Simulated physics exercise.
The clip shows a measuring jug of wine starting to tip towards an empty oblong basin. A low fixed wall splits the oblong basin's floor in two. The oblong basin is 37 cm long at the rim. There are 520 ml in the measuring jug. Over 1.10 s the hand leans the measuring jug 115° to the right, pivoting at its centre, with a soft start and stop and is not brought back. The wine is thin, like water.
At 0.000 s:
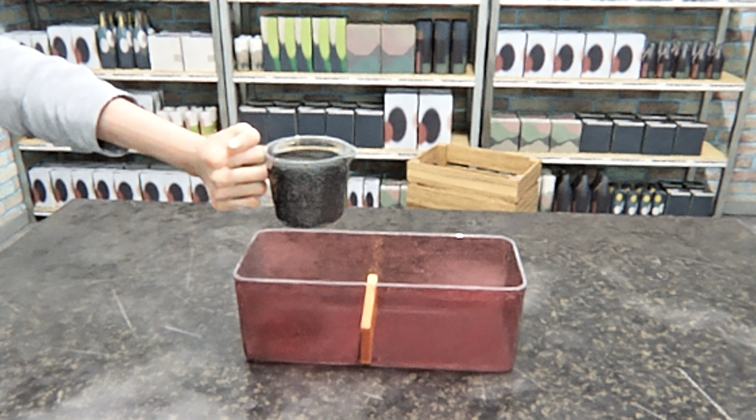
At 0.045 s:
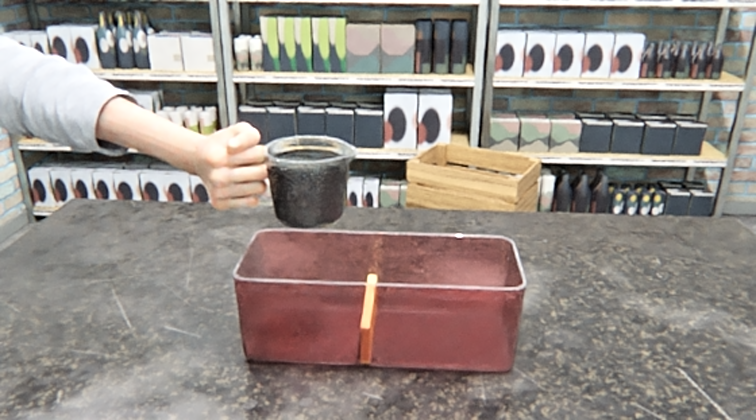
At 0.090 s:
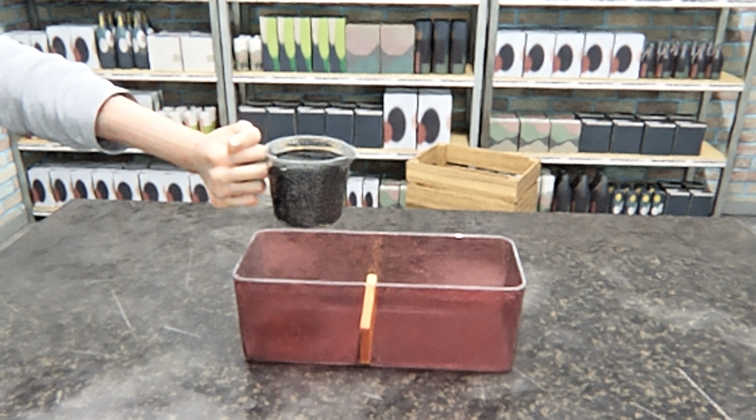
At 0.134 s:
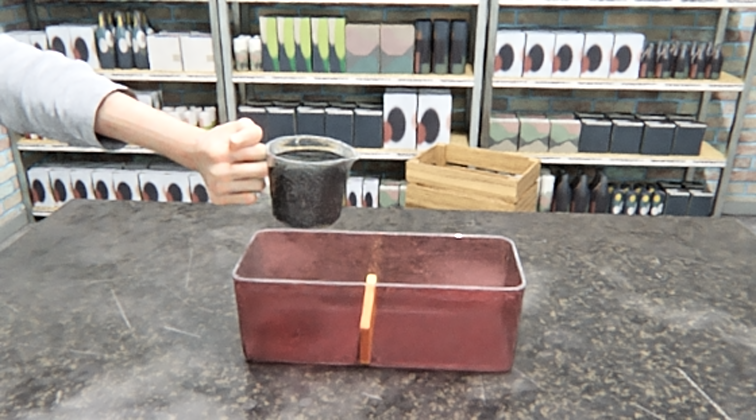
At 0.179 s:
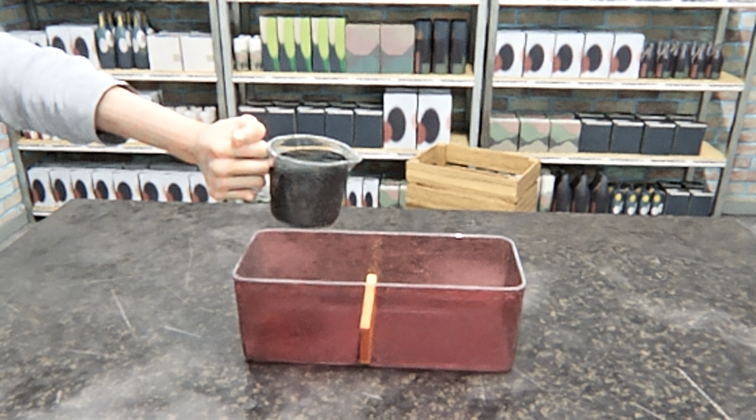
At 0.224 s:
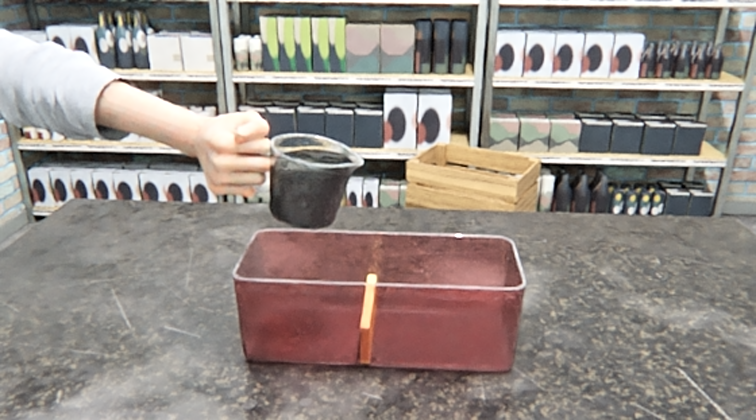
At first, a hand from the left holds a measuring jug of dark liquid upright and still above an empty, reddish oblong basin with an upright orange strip at its middle. Then the hand slowly leans the jug slightly to the right, its spout side dipping, while the basin stays still on the dark countertop.
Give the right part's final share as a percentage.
Roughly 86 per cent is past the wall.
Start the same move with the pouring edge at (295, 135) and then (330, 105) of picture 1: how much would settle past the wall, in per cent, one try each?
First 5, then 75 per cent.
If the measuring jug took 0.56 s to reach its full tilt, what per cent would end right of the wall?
Then about 75 per cent.
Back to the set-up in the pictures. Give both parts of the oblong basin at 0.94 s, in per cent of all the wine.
Near 6 on the left, 80 on the right.
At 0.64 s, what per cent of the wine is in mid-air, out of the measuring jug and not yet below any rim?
Near 20 in a hundred.
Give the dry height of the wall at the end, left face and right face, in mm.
Some 54 mm on the left and 40 mm on the right.
Then, 0.64 s in, the tilt is 72° and 65 per cent is still to pour, 0 is left of the wall and 14 right of it.
Then, 0.94 s in, the tilt is 109° and 8 per cent is still to pour, 6 is left of the wall and 81 right of it.
Then, 1.26 s in, the tilt is 115° and 0 per cent is still to pour, 13 is left of the wall and 87 right of it.
Then, 1.60 s in, the tilt is 115° and 0 per cent is still to pour, 13 is left of the wall and 86 right of it.
Finally, 13 per cent lies left of the wall, 86 right of it and 0 outside.
